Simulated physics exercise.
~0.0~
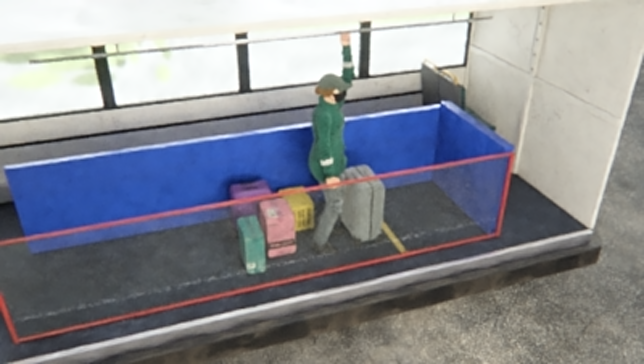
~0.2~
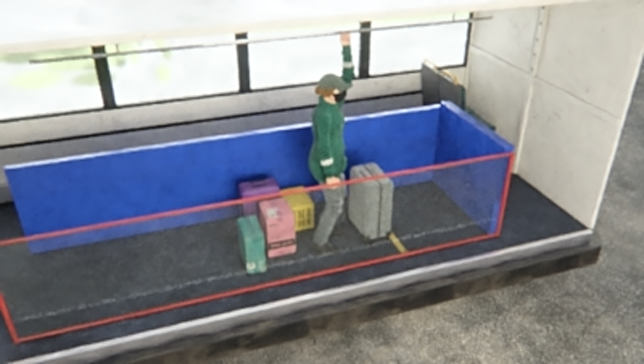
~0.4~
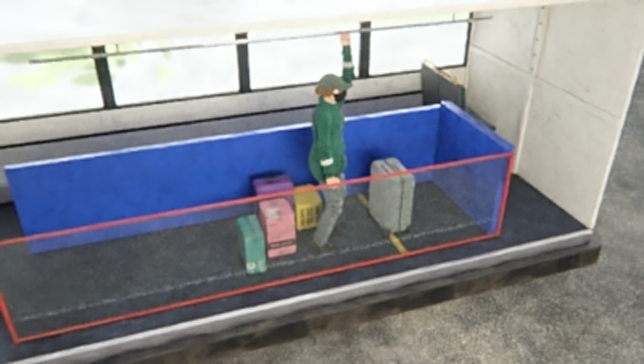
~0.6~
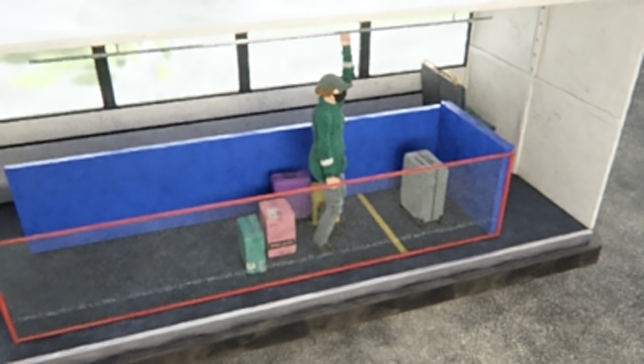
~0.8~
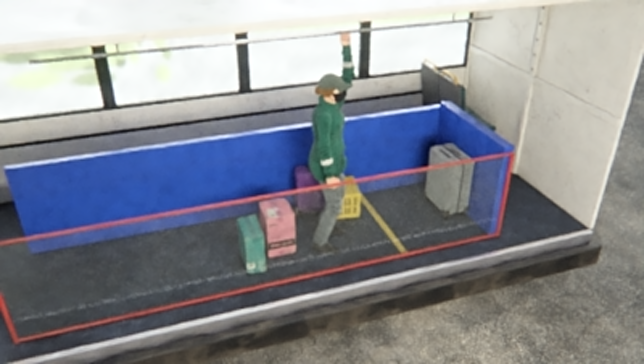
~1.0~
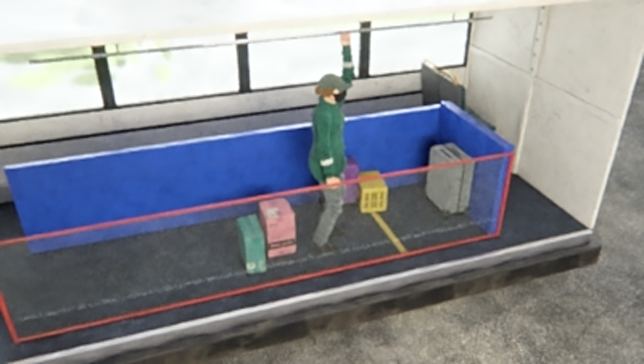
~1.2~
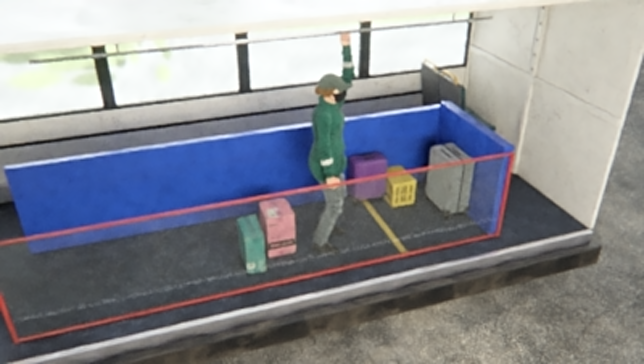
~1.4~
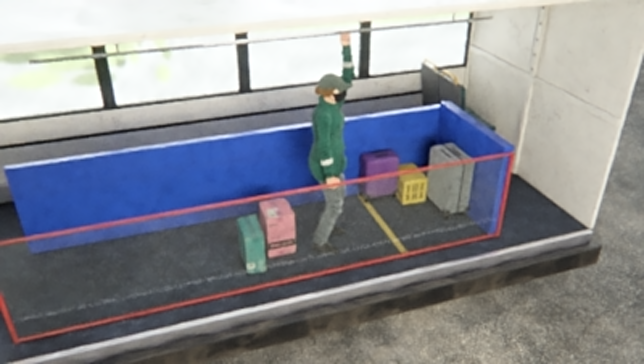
A big grey wheeled case starts beside a standing passenger in green and rolls right across the dark floor of a bus bay, seen from above through a red-edged clear side. Purple and yellow pieces sit left of the passenger, near a pink pack and teal carton, with a blue wall behind. The grey case crosses the yellow line and stops near the right end. The purple case and yellow crate slide right behind the passenger, who holds on overhead without moving. Both end upright beyond the line, while the pink and teal pieces stay short of it.
